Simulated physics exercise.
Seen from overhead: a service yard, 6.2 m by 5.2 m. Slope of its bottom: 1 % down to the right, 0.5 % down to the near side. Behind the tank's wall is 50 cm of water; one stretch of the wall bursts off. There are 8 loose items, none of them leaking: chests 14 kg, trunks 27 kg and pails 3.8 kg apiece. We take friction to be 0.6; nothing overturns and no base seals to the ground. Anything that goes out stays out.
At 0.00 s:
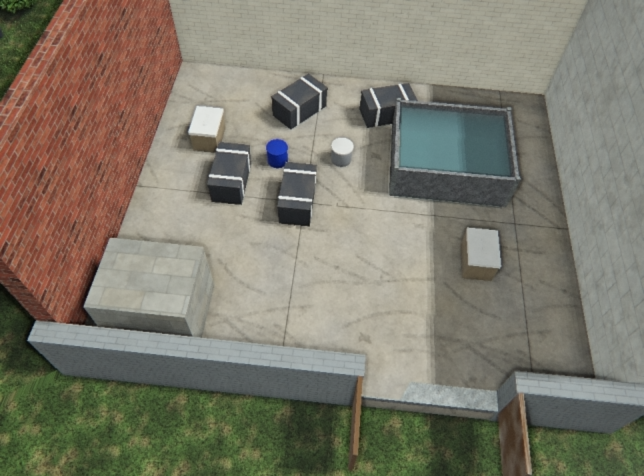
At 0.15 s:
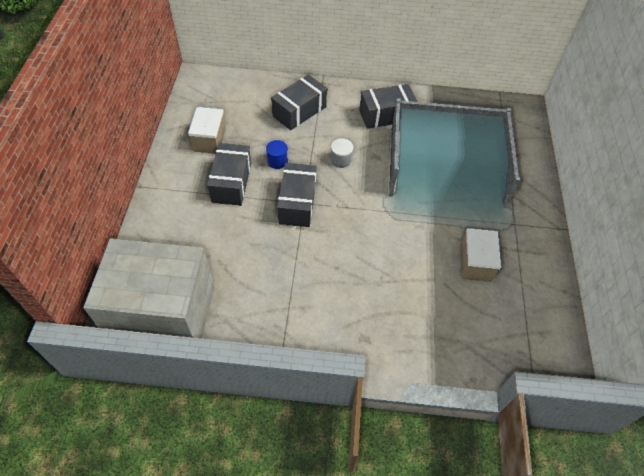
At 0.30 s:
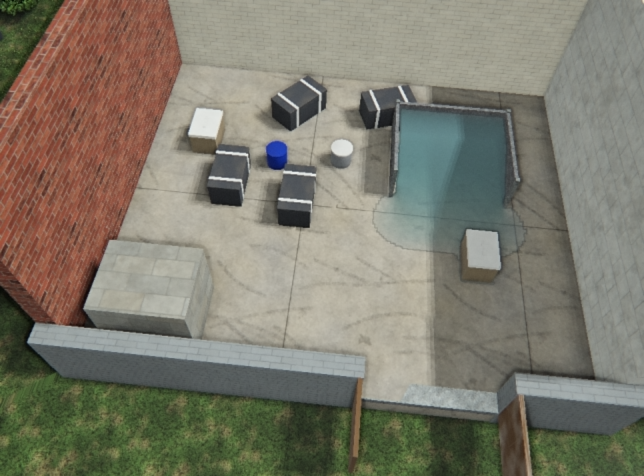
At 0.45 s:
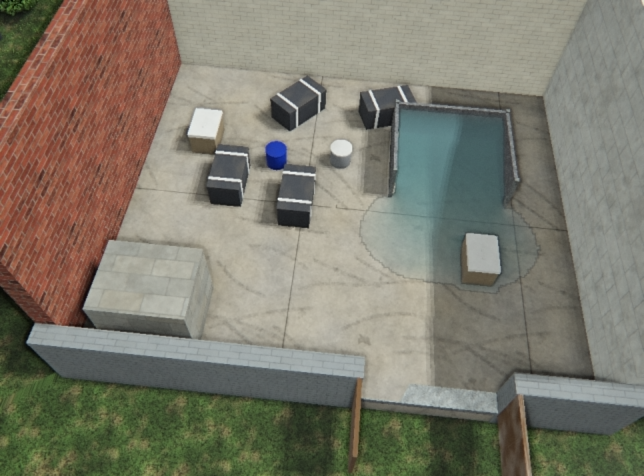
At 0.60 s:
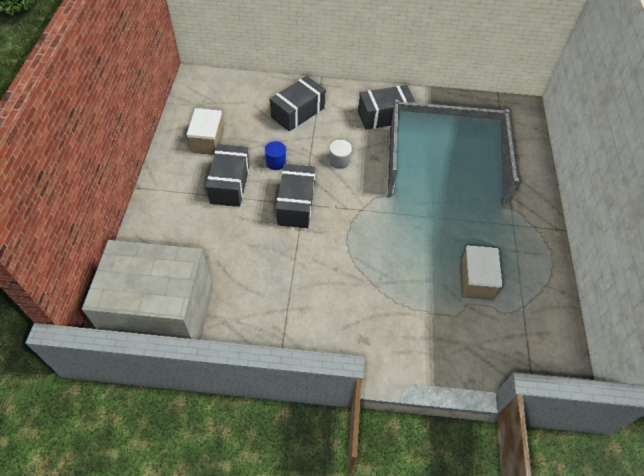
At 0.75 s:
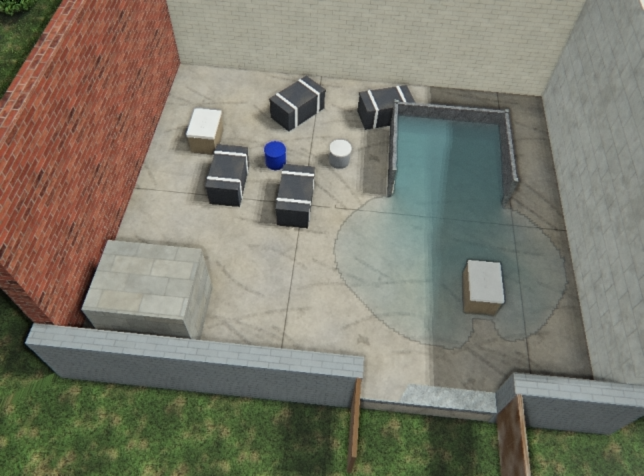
A walled concrete yard edged with grass is seen from high above, with a red brick wall on the left. Four dark trunks with white bands stand around a blue pail and a white one, with white-topped boxes at left and right and a stone-walled tank at upper right. The tank's near wall gives way, and water spreads forward in a widening rounded sheet, pushing the right-hand box toward the front.
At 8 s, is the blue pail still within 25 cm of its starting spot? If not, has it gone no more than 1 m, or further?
The move is negligible.
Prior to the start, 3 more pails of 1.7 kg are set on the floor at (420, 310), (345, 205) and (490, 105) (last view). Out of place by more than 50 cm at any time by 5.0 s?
Listed order gives above the limit, within the limit, within the limit.
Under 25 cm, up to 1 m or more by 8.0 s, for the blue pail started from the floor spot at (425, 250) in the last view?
Short answer: It drifts a great distance.
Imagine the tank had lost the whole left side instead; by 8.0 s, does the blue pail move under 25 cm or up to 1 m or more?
Note: Blue pail displaced a long way.
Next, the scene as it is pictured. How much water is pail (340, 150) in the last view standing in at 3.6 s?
Depth: Near 0 cm.
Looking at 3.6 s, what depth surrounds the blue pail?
Near 0 cm deep.
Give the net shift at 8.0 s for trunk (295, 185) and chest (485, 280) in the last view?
In that order: 0 cm, gone out.
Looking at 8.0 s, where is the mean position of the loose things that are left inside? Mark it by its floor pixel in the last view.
The average lands around (291, 154).
After 1.6 s the blue pail is near (275, 149), 0.0 m from its start, aground; 0 of 8 are out; 0 afloat.
After 3.6 s the blue pail is near (275, 149), 0.0 m from its start, aground; 1 of 8 are out; 0 afloat.
After 5.6 s the blue pail is near (275, 149), 0.0 m from its start, aground; 1 of 8 are out; 0 afloat.
After 8.0 s the blue pail is near (275, 149), 0.0 m from its start, aground; 1 of 8 are out; 0 afloat.
